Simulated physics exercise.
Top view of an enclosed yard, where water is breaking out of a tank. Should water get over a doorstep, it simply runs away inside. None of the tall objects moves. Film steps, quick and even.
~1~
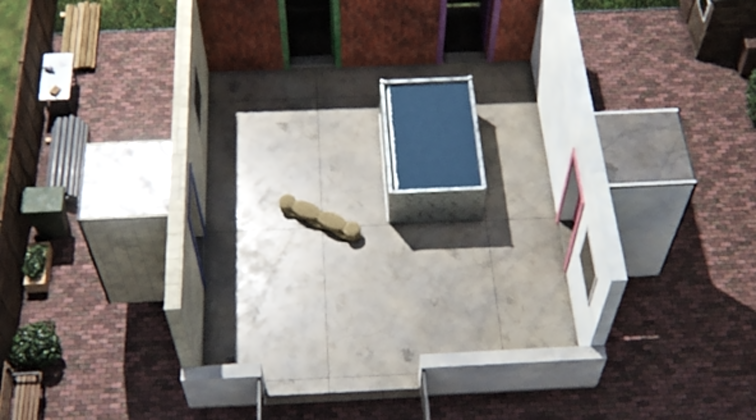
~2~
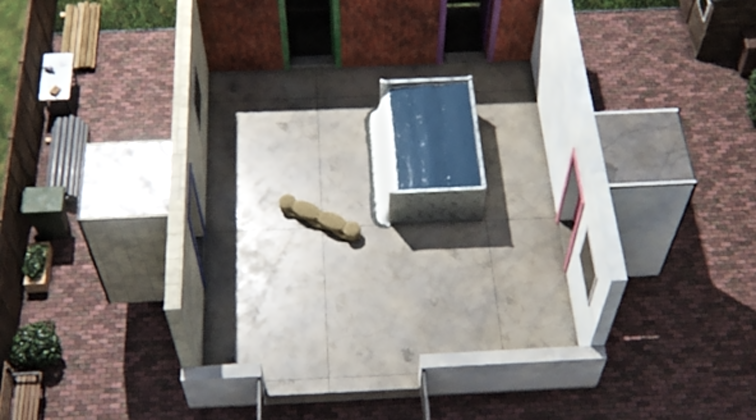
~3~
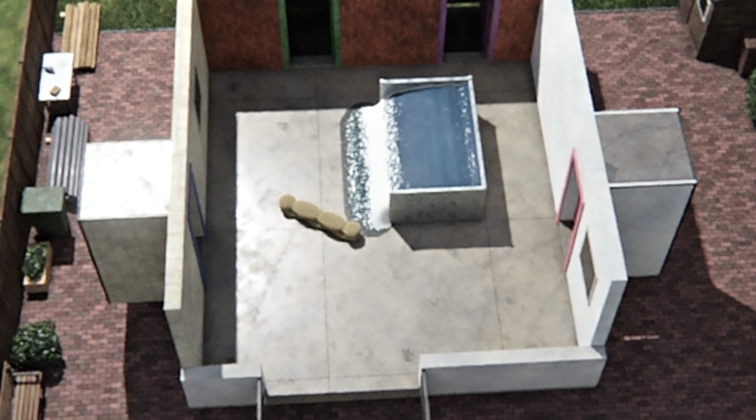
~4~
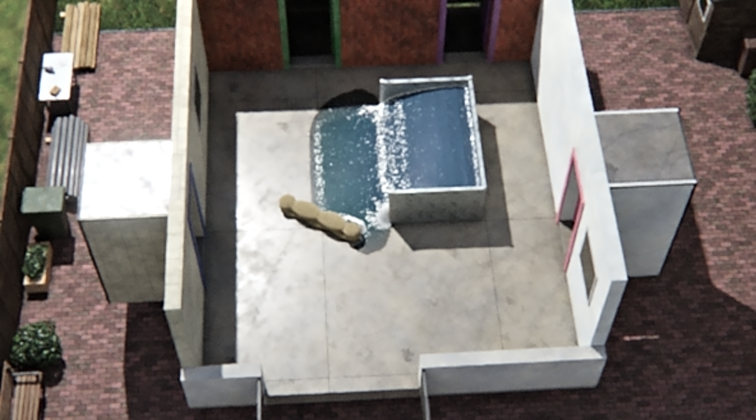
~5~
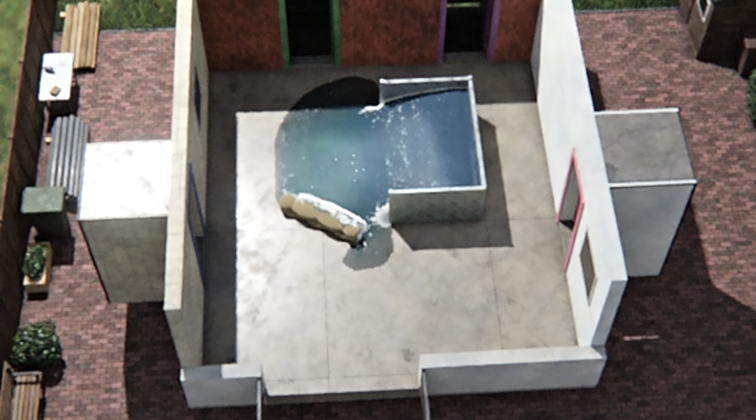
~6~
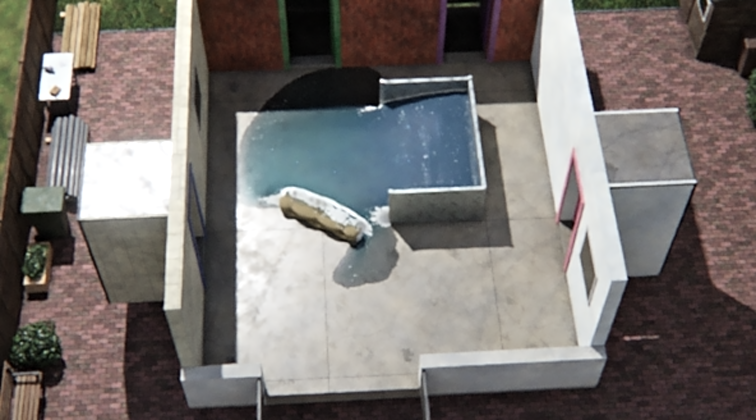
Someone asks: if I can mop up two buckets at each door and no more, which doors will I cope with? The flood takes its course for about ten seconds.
My prediction: The blue door is going to allow two buckets or less. The green door is going to allow over two buckets. The purple door is going to allow over two buckets. The pink door is going to allow two buckets or less.
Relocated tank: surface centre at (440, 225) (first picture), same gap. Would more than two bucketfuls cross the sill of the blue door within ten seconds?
In short: Blue door lets more in.
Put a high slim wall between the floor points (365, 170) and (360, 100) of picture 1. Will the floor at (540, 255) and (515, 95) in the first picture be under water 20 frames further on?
Taking the points in order, the first is high and dry and the second is inundated.
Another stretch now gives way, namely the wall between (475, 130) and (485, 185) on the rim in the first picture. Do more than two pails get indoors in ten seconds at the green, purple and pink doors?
Green falls short, purple exceeds the limit, pink exceeds the limit.
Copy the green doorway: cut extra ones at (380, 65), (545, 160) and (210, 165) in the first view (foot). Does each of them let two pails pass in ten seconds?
Log: Door one is below the limit; door two is below the limit; door three is above the limit.
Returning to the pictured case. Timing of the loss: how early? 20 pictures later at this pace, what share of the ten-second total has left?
Roughly 15 per cent.
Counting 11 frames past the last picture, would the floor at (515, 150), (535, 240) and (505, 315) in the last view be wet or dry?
In turn, the points end up high and dry, high and dry and high and dry.
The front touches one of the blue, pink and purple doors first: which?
The one in blue.
A moment on, water covers 40 % of the floor; the blue door wet at the sill, nothing in, the green door wet at the sill, nothing in, the purple door not reached, the pink door not reached.
Next, water covers 55 % of the floor; the blue door wet at the sill, nothing in, the green door under two buckets in, the purple door not reached, the pink door not reached.
Then, water covers 65 % of the floor; the blue door wet at the sill, nothing in, the green door over two buckets in, the purple door not reached, the pink door not reached.
Later, water covers 85 % of the floor; the blue door wet at the sill, nothing in, the green door over two buckets in, the purple door under two buckets in, the pink door wet at the sill, nothing in.
In the end, water covers 90 % of the floor; the blue door wet at the sill, nothing in, the green door over two buckets in, the purple door over two buckets in, the pink door wet at the sill, nothing in.
